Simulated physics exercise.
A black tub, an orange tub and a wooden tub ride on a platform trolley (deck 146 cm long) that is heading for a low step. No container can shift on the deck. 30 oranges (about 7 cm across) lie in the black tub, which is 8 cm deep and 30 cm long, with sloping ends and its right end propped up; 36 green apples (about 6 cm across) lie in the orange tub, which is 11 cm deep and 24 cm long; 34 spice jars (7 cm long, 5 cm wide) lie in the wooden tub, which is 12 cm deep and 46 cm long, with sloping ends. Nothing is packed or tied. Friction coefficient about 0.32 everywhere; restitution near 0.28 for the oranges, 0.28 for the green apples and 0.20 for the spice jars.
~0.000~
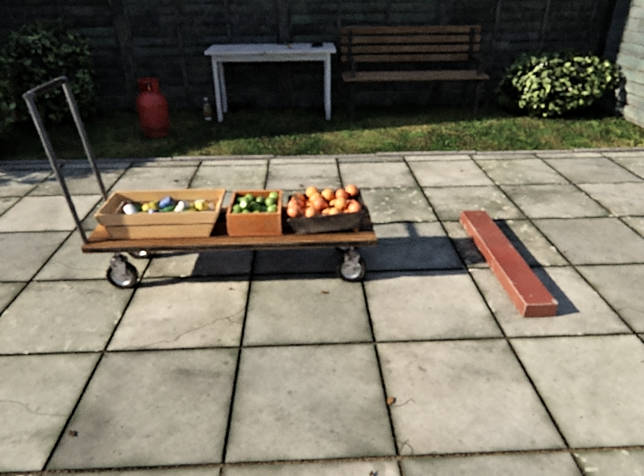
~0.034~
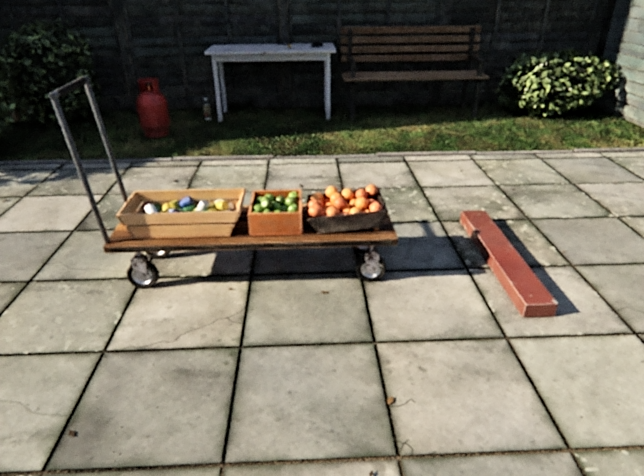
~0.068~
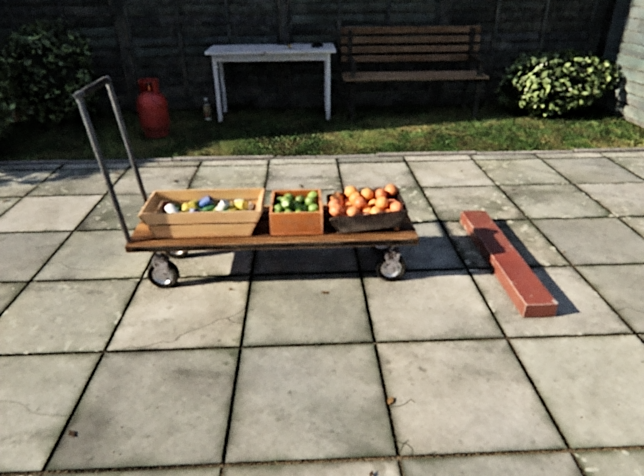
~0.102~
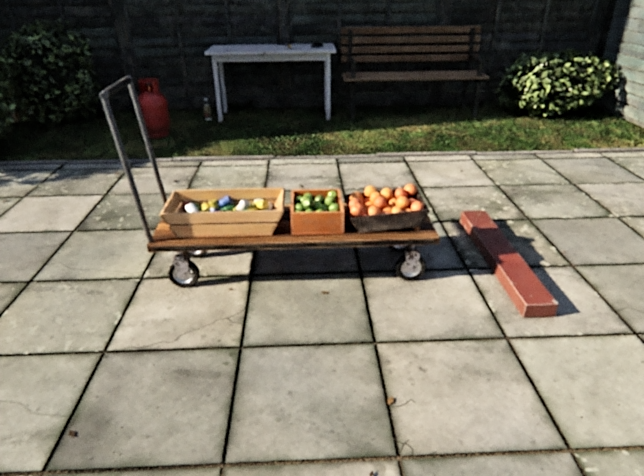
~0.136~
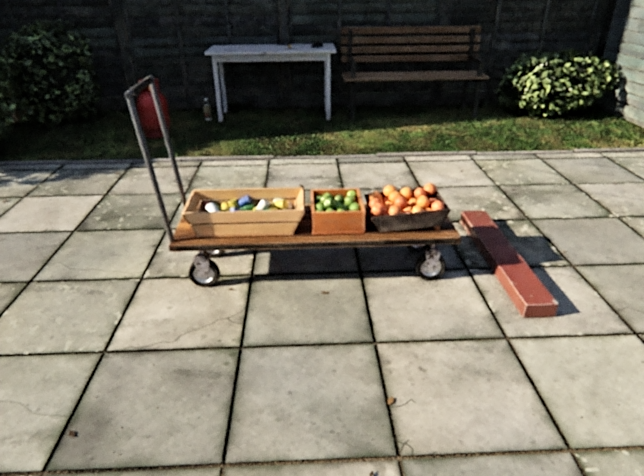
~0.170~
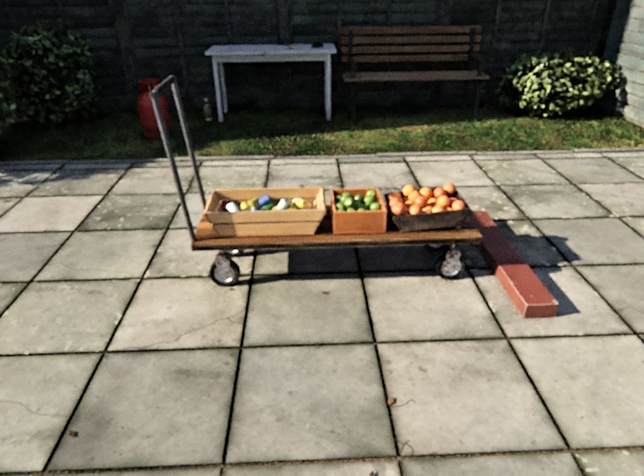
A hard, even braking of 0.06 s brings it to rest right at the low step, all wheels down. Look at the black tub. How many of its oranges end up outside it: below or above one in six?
The black tub loses more than a sixth of its oranges.
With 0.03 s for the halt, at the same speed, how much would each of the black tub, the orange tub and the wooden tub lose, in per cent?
In that case black tub 40, orange tub 10, wooden tub 20 per cent.
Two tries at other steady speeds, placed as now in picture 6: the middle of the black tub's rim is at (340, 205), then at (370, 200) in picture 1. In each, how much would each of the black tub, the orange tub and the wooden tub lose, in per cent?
Black tub 20 then 10, orange tub 10 then 0, wooden tub 10 then 0 per cent.
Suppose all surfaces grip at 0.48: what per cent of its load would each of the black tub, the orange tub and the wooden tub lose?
In that case black tub 40, orange tub 10, wooden tub 10 per cent.
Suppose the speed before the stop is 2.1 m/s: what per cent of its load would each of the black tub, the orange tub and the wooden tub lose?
Then black tub 10, orange tub 10, wooden tub 10 per cent.
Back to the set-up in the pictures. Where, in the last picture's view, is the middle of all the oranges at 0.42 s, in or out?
Near (478, 198).
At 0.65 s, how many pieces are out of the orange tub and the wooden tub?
Out by then, roughly: Orange tub 3, wooden tub 6.
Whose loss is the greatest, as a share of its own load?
The black tub.
After 0.20 s, braking starts.
After 0.30 s, black tub 28 in, 2 out, orange tub 36 in, 0 out and wooden tub 34 in, 0 out.
After 0.42 s, black tub 23 in, 7 out, orange tub 33 in, 3 out and wooden tub 31 in, 3 out.
After 0.65 s, black tub 21 in, 9 out, orange tub 33 in, 3 out and wooden tub 28 in, 6 out.
Outcome (at 1.15 s), black tub 21 in, 9 out, orange tub 33 in, 3 out and wooden tub 28 in, 6 out. Asked share, 9 of 30, 30 per cent.
